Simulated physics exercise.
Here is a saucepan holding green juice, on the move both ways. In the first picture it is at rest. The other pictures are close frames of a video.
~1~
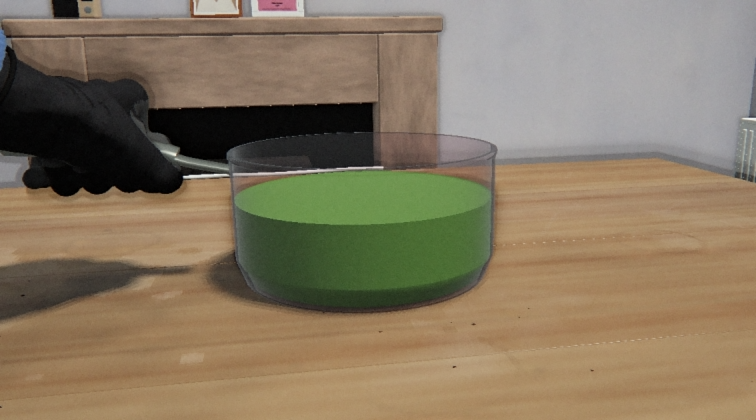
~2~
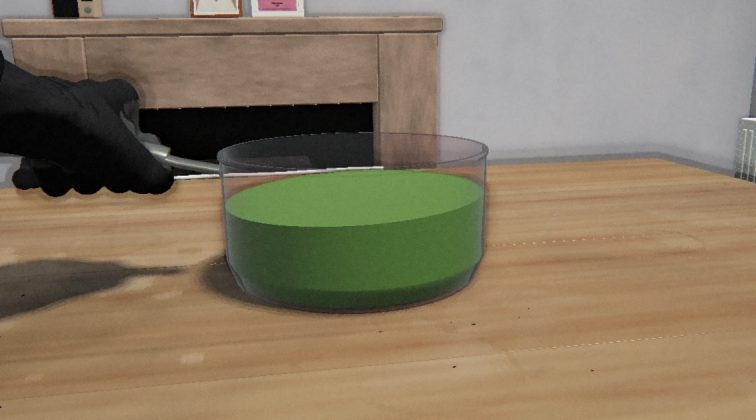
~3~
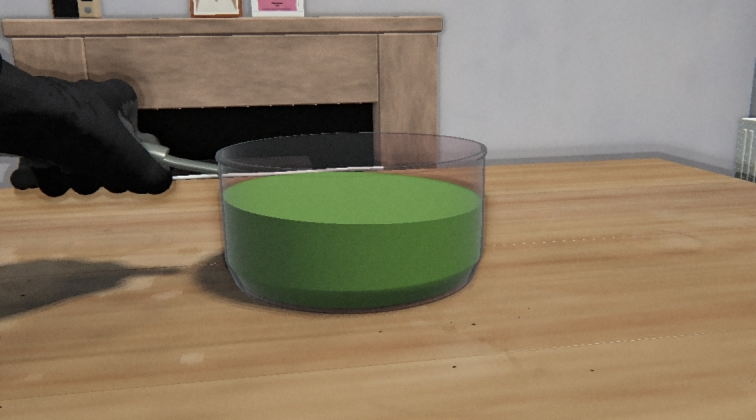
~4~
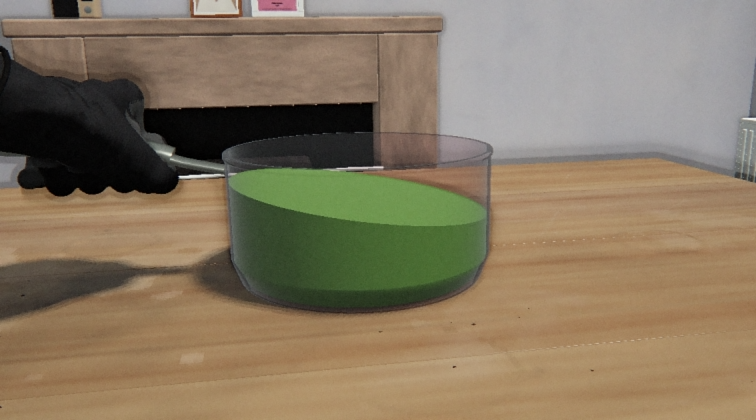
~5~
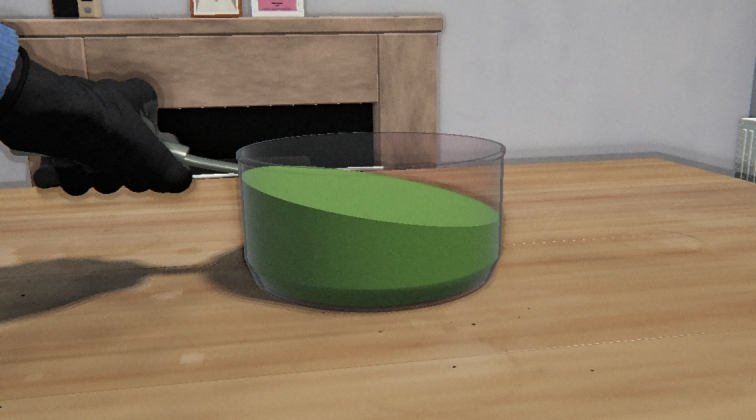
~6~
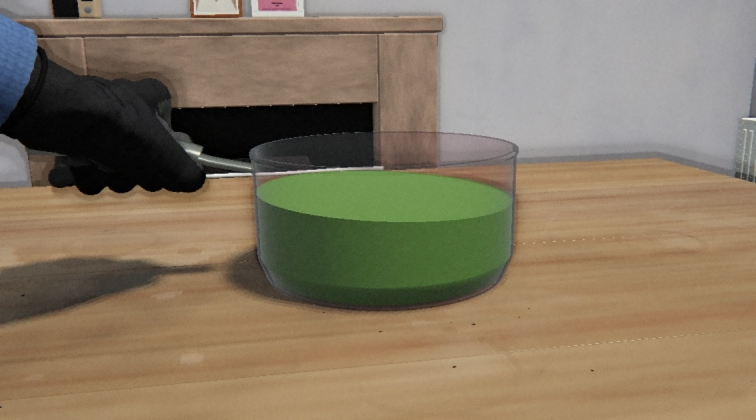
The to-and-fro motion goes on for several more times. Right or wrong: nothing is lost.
Wrong.
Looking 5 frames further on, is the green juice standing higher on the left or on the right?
The left edge.
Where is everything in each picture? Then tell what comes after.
The first frame shows saucepan (364, 206) about two thirds full; at rest.
The second frame shows saucepan about two thirds full, surface at (355, 195); surface about level.
The third frame shows saucepan (354, 206) about two thirds full; surface about level.
The fourth frame shows saucepan about two thirds full, surface at (359, 195); surface clearly higher on the left.
The fifth frame shows saucepan (372, 205) about two thirds full; surface clearly higher on the left.
The sixth frame shows saucepan about two thirds full, surface at (385, 193); surface a little higher on the left.
Shortly, the highest wave so far goes over the rim.
At the finish, the highest wave so far goes over the rim; some is on the top.
